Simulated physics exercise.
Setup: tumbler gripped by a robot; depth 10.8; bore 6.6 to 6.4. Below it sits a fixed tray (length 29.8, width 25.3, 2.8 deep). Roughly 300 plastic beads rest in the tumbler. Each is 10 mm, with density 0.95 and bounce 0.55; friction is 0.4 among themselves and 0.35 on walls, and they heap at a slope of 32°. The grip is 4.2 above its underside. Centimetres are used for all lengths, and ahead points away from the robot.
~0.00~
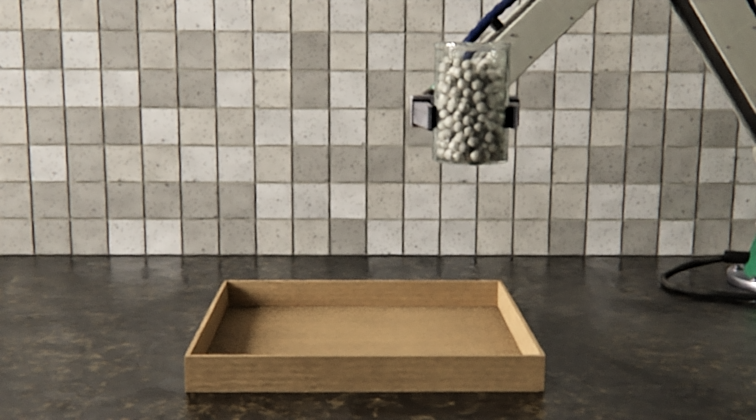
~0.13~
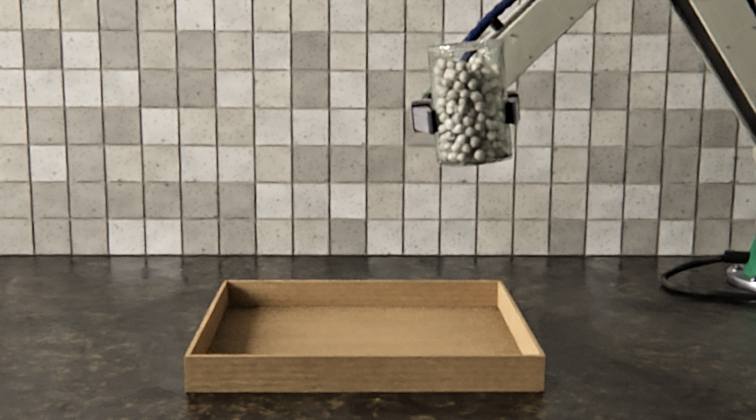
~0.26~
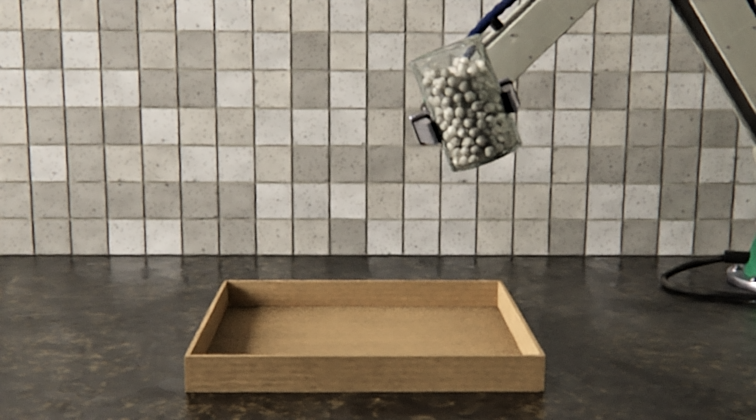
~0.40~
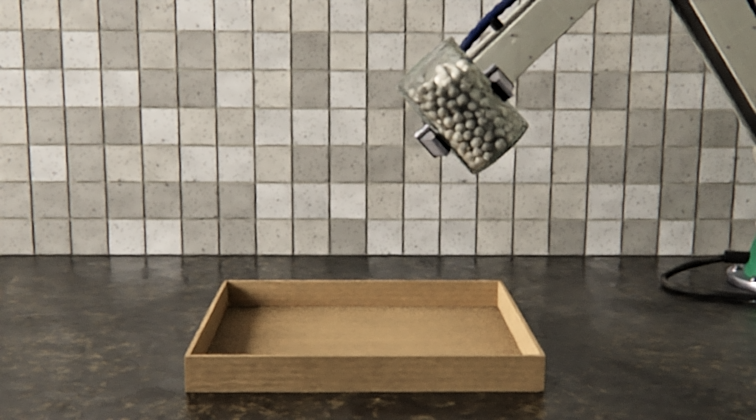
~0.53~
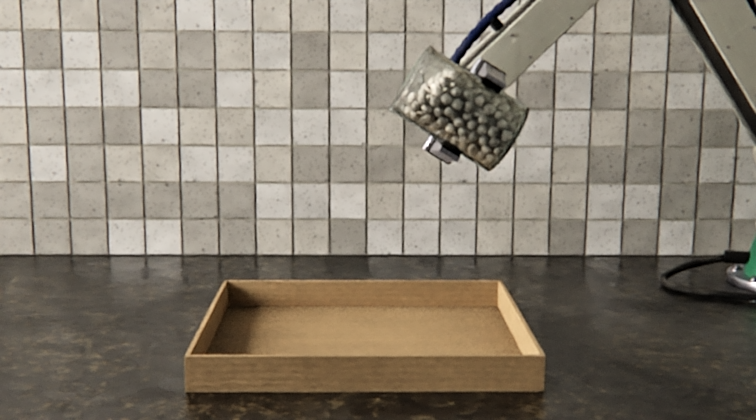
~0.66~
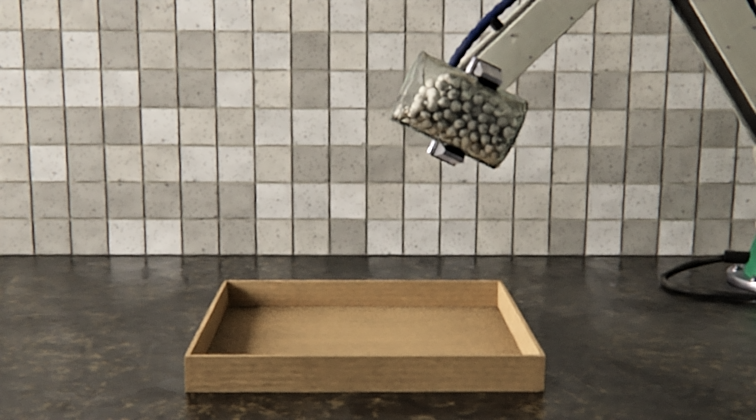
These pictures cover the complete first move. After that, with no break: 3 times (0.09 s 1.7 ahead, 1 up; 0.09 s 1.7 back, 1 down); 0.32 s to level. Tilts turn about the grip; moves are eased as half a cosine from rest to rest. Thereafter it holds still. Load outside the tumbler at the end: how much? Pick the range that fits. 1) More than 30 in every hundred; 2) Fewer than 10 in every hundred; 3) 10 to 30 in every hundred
10 to 30 in every hundred (3).
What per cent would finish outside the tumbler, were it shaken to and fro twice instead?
Then roughly 15 percent.
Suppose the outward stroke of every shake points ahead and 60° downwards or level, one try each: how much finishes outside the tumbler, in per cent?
Near 0 and 15 percent respectively.
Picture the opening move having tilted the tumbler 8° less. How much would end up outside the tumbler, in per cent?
In that case roughly 10 per cent.
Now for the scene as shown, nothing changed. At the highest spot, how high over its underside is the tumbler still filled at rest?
It reaches close to 8.5 cm in the end.
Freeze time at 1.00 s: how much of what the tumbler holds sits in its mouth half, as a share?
55 %.
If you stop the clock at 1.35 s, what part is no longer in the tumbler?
Near 20 per cent so far.
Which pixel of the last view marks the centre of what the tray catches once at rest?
It lands close to (302, 337).
After 1.00 s, tilted 65° forward, highest piece 25 above the table; 273 in the tumbler, 7 in the tray, 19 in flight or on a rim.
After 1.35 s, tilted 36° forward, highest piece 27 above the table; 238 in the tumbler, 52 in the tray, 9 in flight or on a rim.
After 1.72 s, level, highest piece 26 above the table; 237 in the tumbler, 60 in the tray, 1 on the table or floor, 1 in flight or on a rim.
After 2.77 s, level, highest piece 26 above the table; 237 in the tumbler, 61 in the tray, 1 on the table or floor.
In the end, 237 in the tumbler, 61 in the tray, 1 on the table or floor. That is 21 % outside the tumbler.
